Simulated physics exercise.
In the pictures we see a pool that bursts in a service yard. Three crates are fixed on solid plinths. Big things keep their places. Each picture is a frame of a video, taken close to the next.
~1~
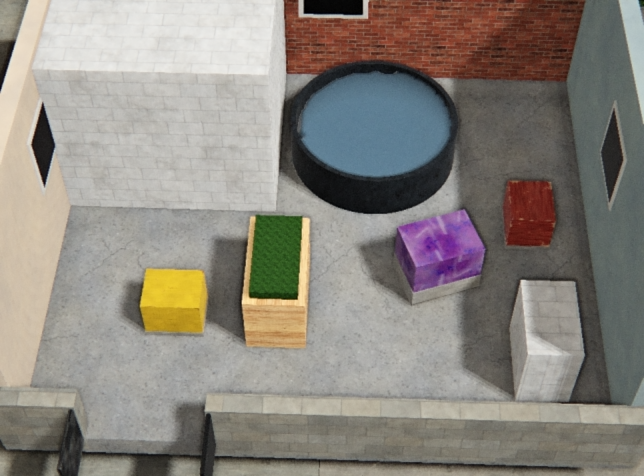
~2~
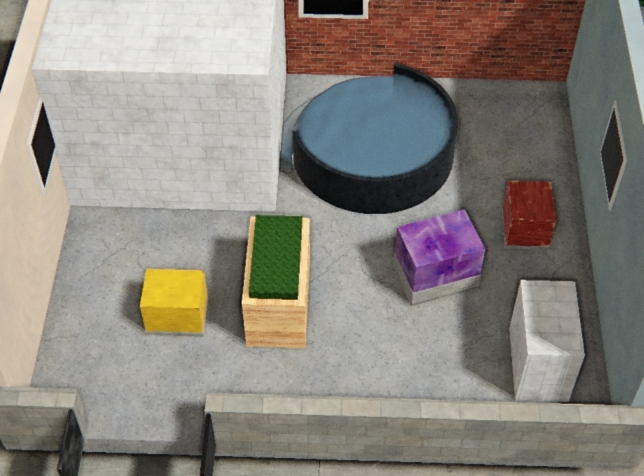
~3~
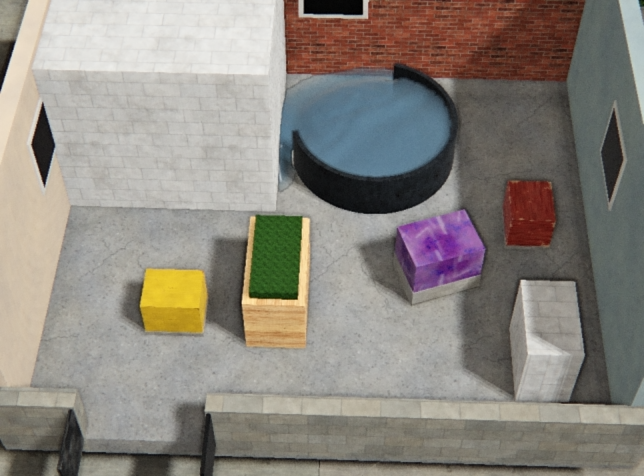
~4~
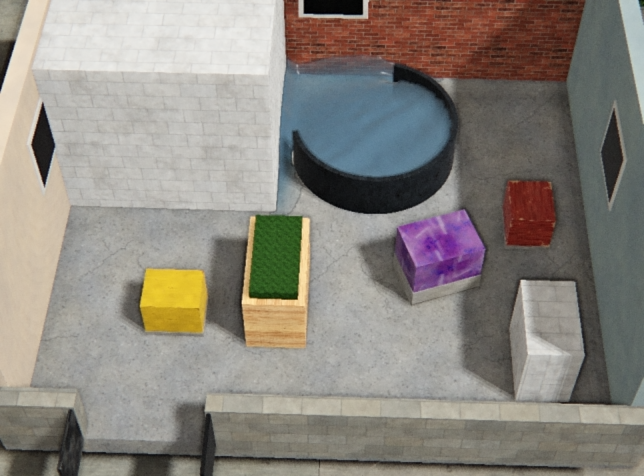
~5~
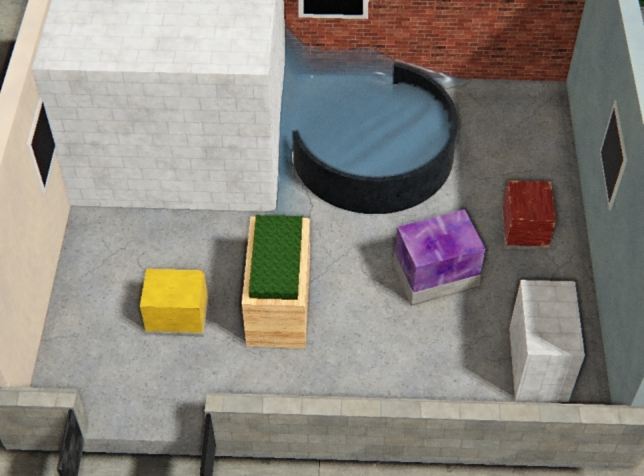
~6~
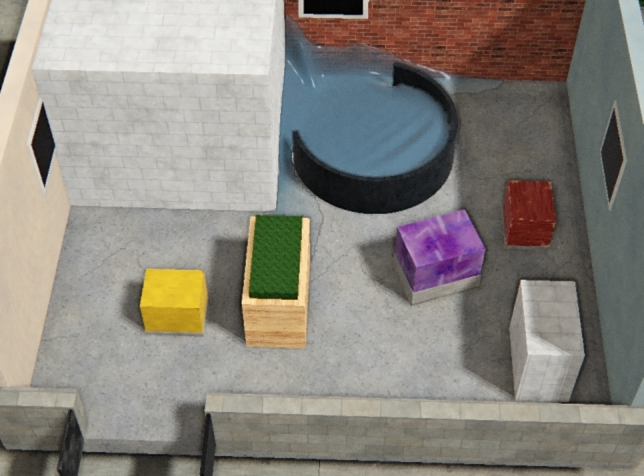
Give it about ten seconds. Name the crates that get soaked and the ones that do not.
The red crate is within reach of the water, the purple crate is out of reach of the water, the yellow crate is out of reach of the water.
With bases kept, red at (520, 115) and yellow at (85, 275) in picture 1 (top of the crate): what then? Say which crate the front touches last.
Answer: The yellow crate.
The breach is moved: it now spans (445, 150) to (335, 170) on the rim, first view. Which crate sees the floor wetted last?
The yellow one.
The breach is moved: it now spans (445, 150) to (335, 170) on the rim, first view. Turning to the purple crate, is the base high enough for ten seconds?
After ten seconds, the purple crate has been flooded.
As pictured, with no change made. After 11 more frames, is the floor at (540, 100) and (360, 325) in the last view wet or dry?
Result, in sequence: Waterlogged; waterlogged.
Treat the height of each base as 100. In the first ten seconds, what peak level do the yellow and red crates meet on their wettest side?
Roughly 50 and 230 per cent respectively.
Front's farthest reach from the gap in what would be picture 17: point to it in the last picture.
The flood front should get to about (425, 379).
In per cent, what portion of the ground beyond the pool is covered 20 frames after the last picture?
Roughly 40 percent.
A moment on, water covers 20 % of the floor; the red crate not reached, the purple crate not reached, the yellow crate not reached.
Next, water covers 30 % of the floor; the red crate not reached, the purple crate water round its plinth, the yellow crate water round its plinth.
Then, water covers 40 % of the floor; the red crate water round its plinth, the purple crate water round its plinth, the yellow crate water round its plinth.
Later, water covers 70 % of the floor; the red crate water round its plinth, the purple crate water round its plinth, the yellow crate water round its plinth.
In the end, water covers 95 % of the floor; the red crate was topped, the purple crate stayed above the water, the yellow crate stayed above the water.
